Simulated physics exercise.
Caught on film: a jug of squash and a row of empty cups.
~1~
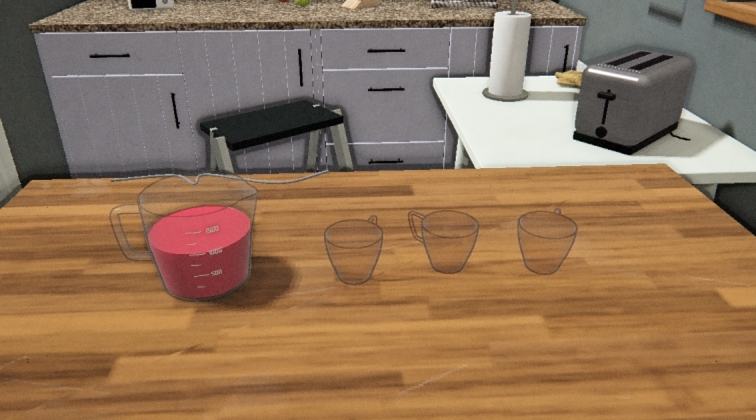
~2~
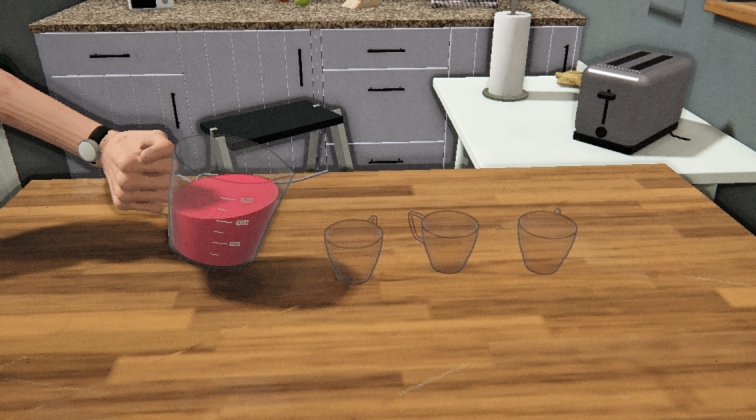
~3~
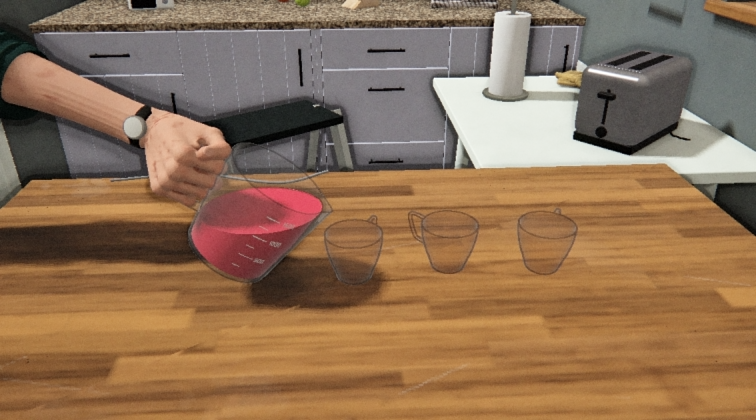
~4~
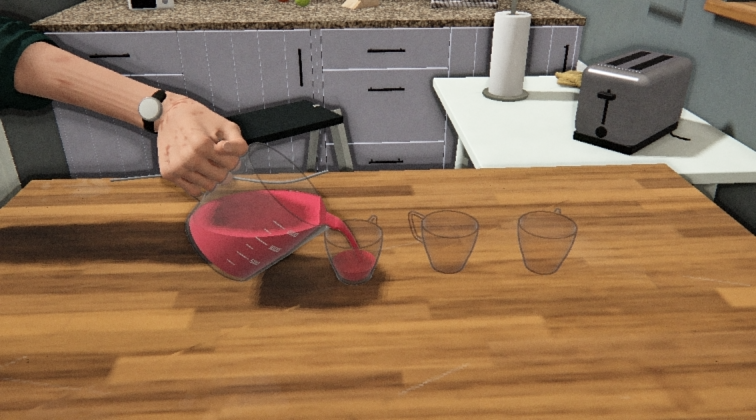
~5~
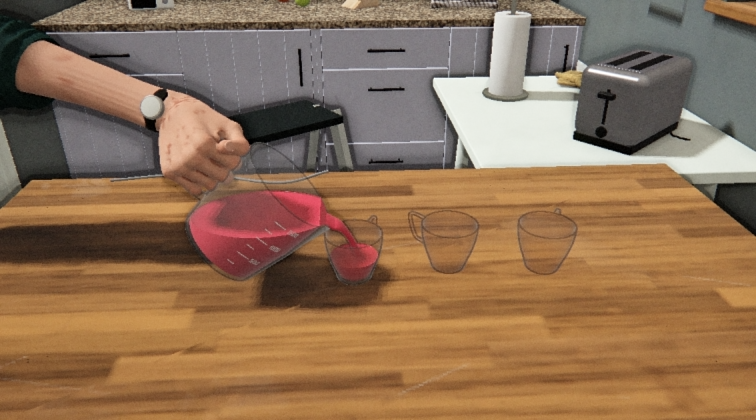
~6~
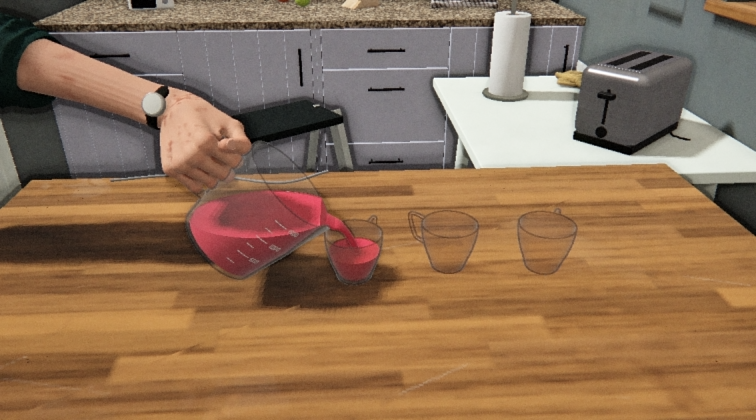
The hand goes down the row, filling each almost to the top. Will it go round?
What the jug holds is enough.
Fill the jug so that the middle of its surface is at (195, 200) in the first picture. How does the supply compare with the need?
My call: Plenty.
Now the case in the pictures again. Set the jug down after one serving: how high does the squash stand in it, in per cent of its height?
Some 45 per cent.
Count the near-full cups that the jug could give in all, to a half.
About 4.5.
Soon after, the first is about three quarters full.
Later, the first is done and the jug has about three quarters of its load.
In the end, all three are full and about a third of the squash is over.
